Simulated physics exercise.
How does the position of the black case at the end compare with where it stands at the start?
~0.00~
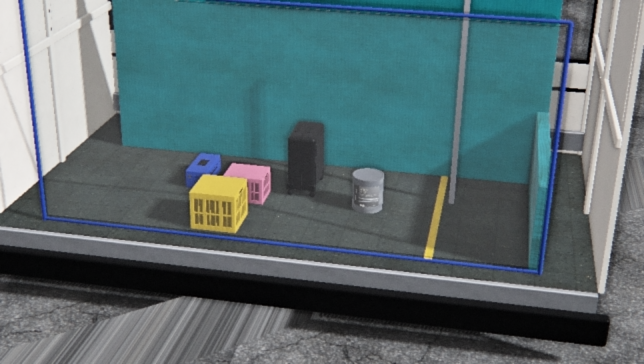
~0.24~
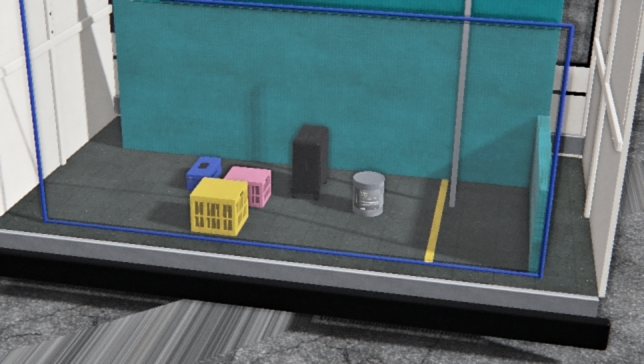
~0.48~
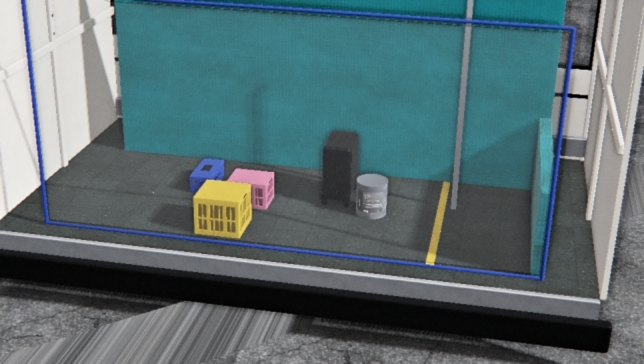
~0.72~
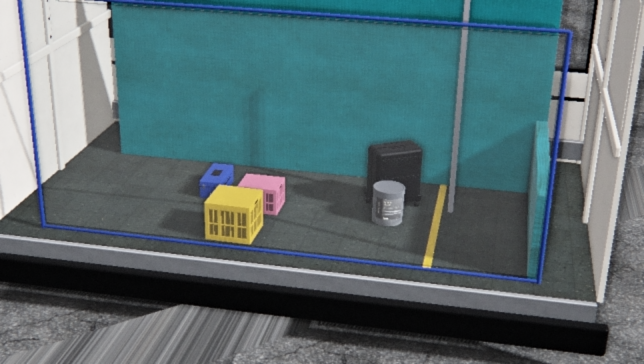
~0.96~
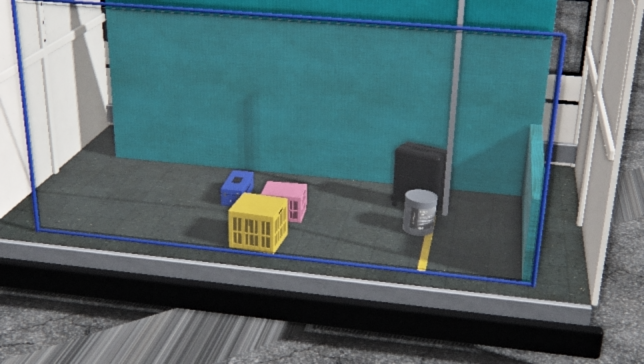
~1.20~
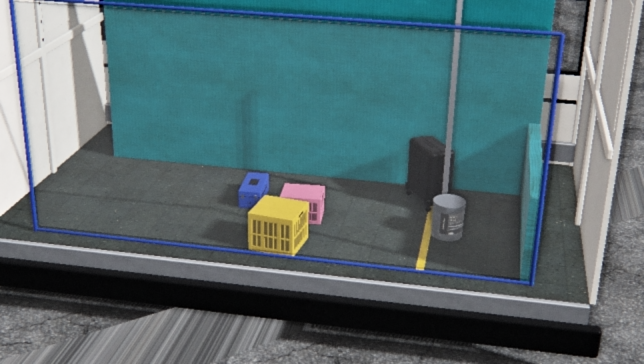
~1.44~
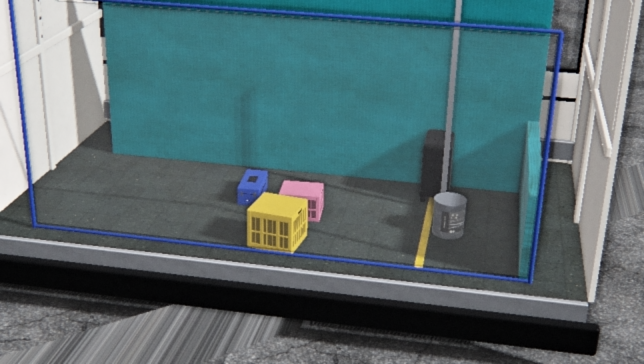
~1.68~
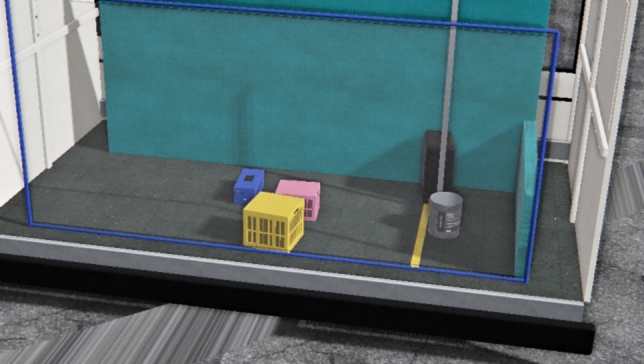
At the start the black case stands near the middle of the bay, well to the left of the yellow line. By the end it is much farther right, past the line and beside the grey pole.
